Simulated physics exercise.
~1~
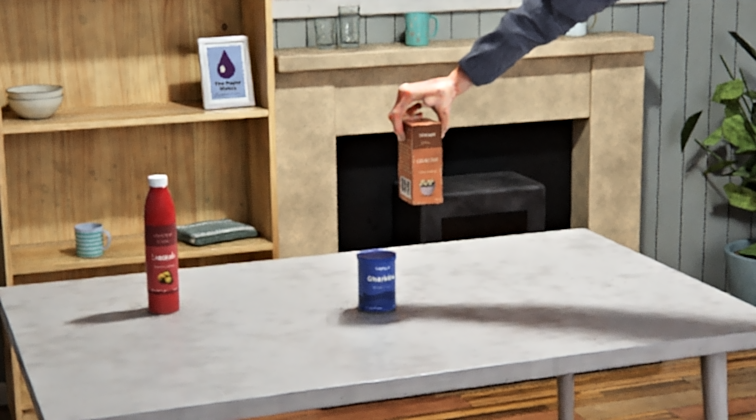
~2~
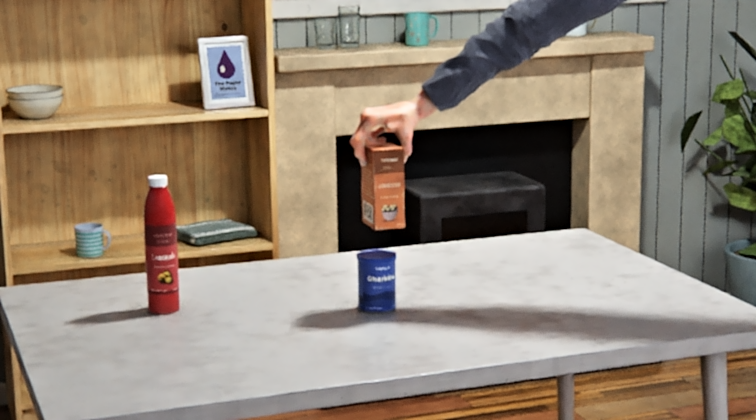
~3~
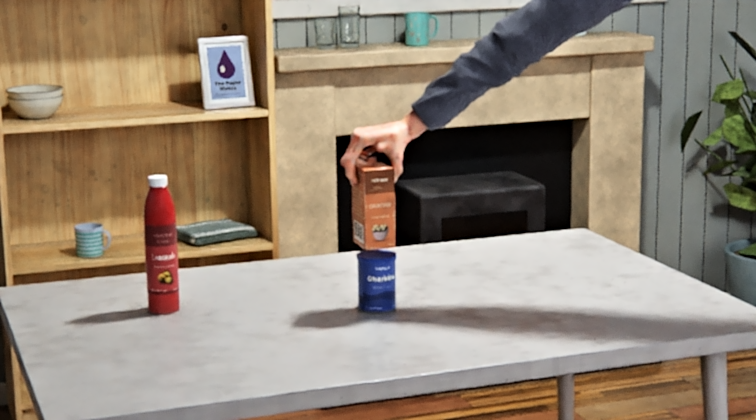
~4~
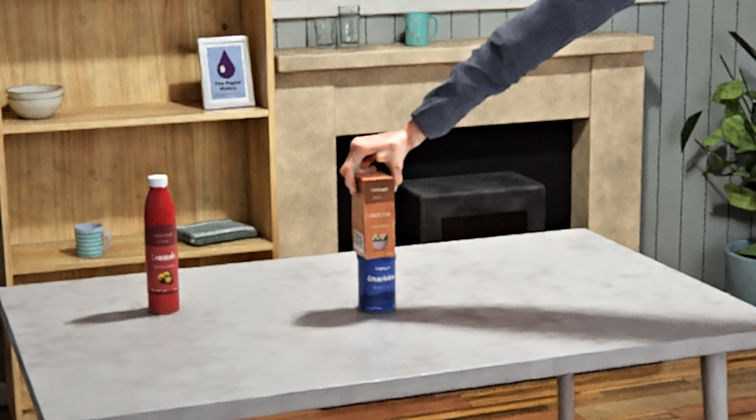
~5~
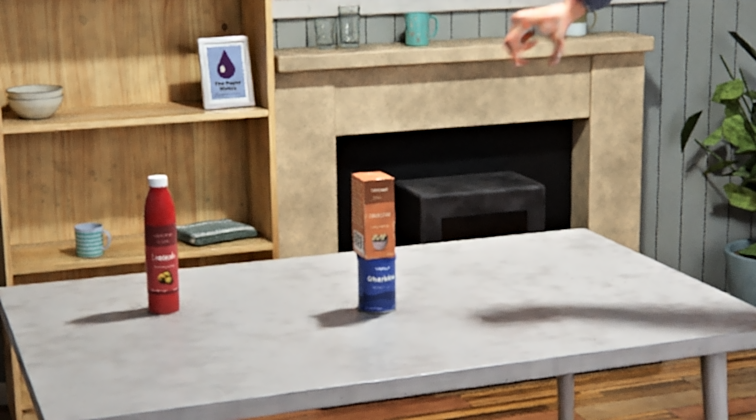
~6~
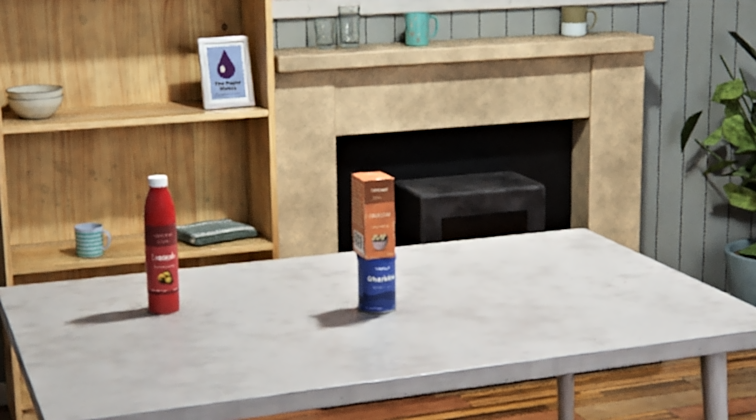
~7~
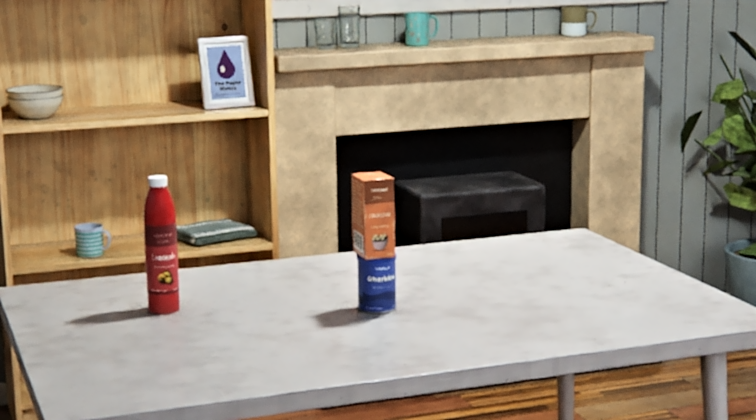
The clip shows a hand lowering an orange carton leftward onto a blue tin on a table, with a red bottle standing to the left. The hand releases the carton and withdraws to the upper right, and the carton stays upright on the tin.
